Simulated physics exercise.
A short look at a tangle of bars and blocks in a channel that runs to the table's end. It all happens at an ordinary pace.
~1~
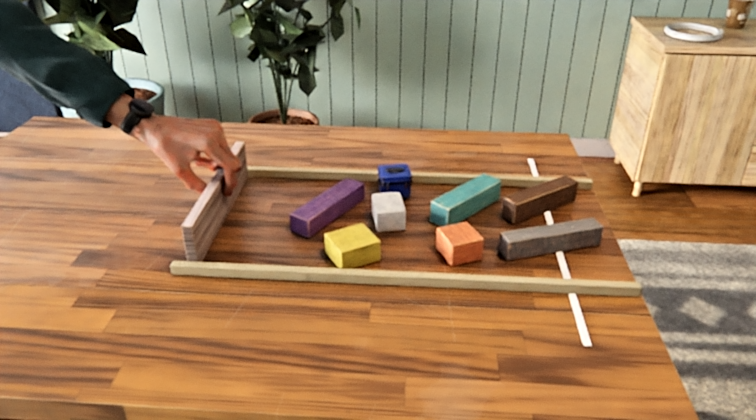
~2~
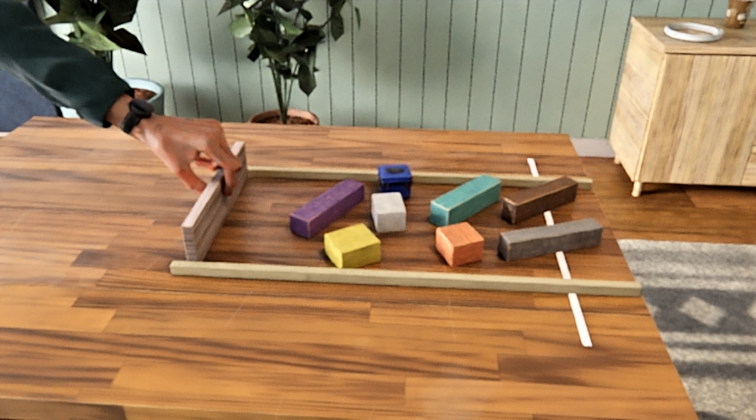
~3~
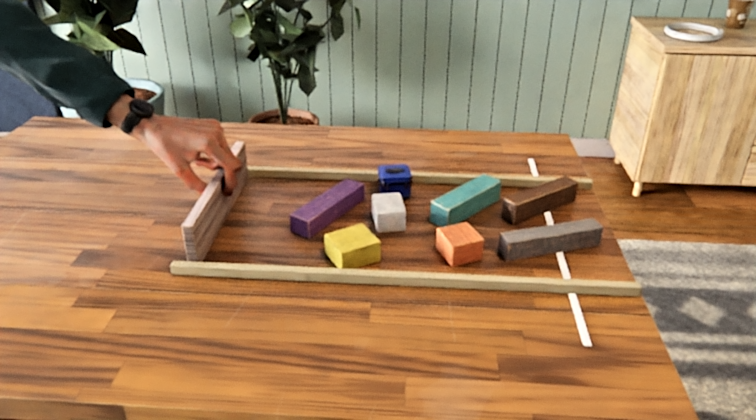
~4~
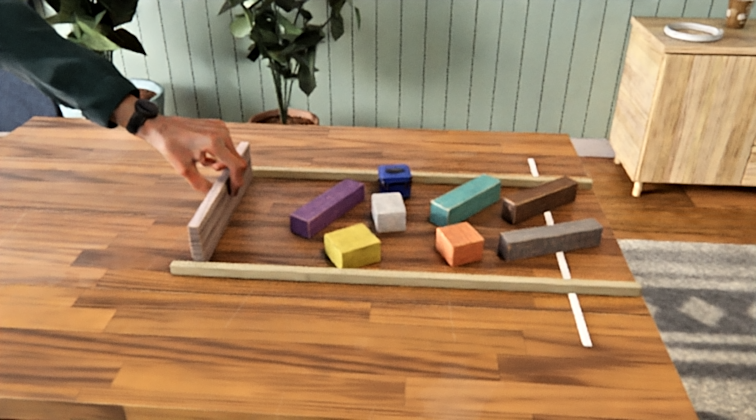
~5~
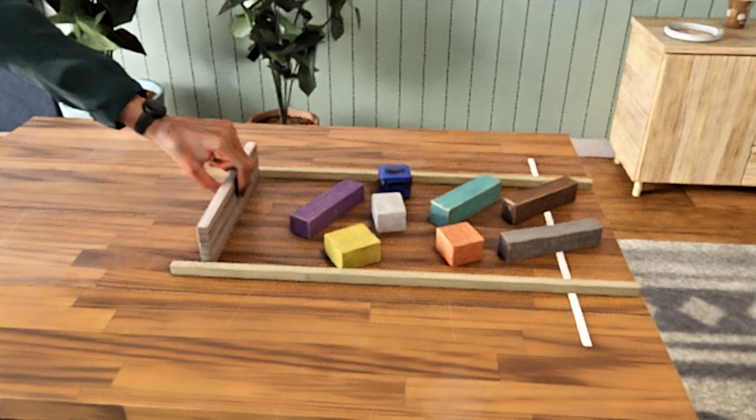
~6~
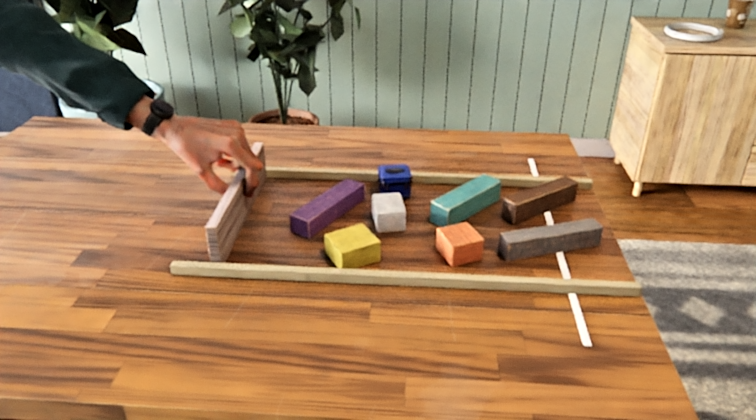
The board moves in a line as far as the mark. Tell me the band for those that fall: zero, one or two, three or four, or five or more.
The number that fall off is three or four.
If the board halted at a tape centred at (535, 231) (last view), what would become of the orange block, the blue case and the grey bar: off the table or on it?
The orange block does not fall, the blue case remains up, the grey bar comes down.
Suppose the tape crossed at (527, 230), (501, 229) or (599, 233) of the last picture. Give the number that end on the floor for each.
The counts: 2, 0 and 7.
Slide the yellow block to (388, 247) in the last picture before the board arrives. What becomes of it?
Then it does not fall.
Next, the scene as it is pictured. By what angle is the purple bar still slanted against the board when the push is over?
Roughly 0° out of line.
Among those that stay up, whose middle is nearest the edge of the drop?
It is the orange block.
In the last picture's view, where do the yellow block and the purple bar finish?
Near (590, 266) and (563, 216).
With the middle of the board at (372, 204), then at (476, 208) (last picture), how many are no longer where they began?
The counts are 4 and 8.
Soon after, none off yet; brown bar at rest near (540, 200); grey bar at rest near (551, 239); turquoise bar at rest near (466, 201).
In the end, the number that fall off is three or four; gone, turquoise bar, grey bar and brown bar.
